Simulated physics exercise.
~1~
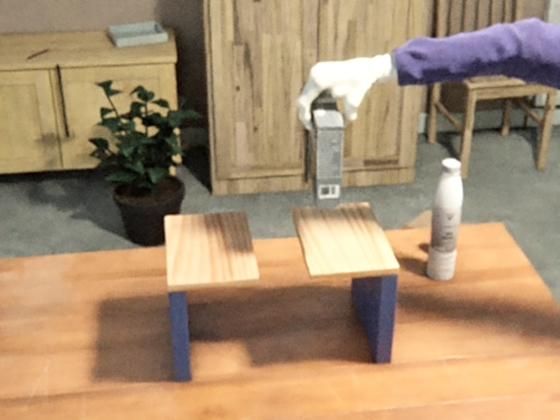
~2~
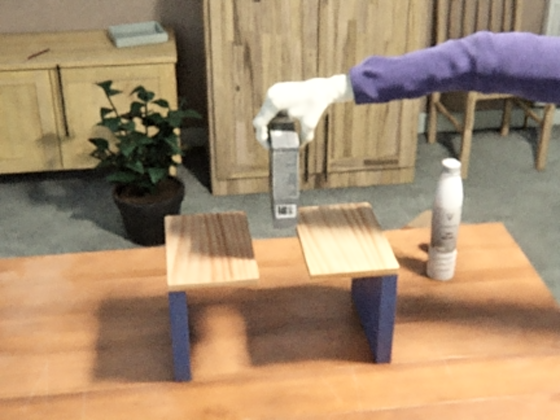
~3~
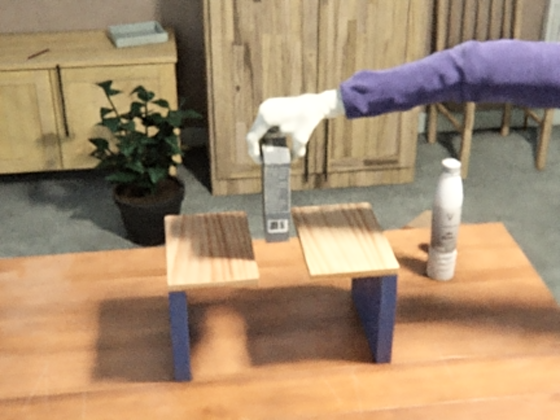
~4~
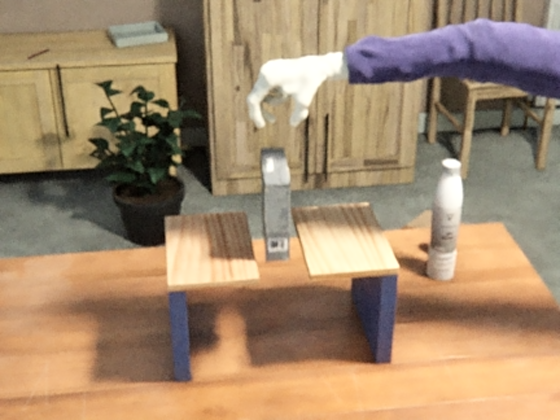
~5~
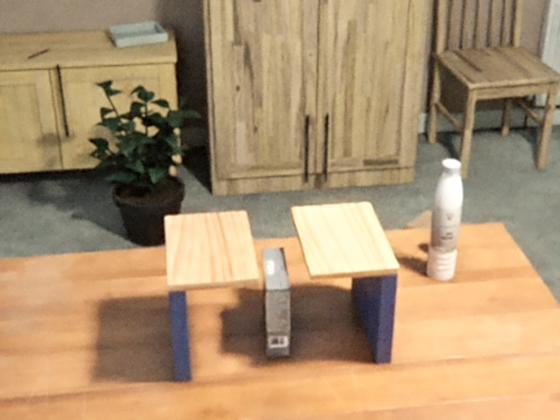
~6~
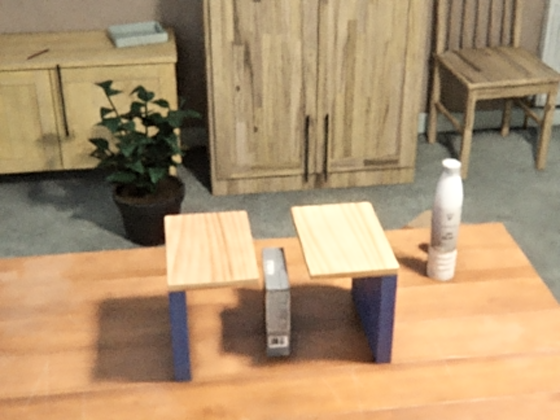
A white-gloved hand on a purple-sleeved arm holds an upright grey packet above a small stand with two pale wooden tops, blue supports and a gap between them. The fixed view looks slightly down on an orange-brown wooden table, with a white bottle at right and a potted plant, cabinets and a chair behind. The hand carries the packet left and lowers it toward the gap. It then lets go and draws back as the packet drops. The packet passes through the gap and ends upright on the table between the supports, while the bottle stays put.
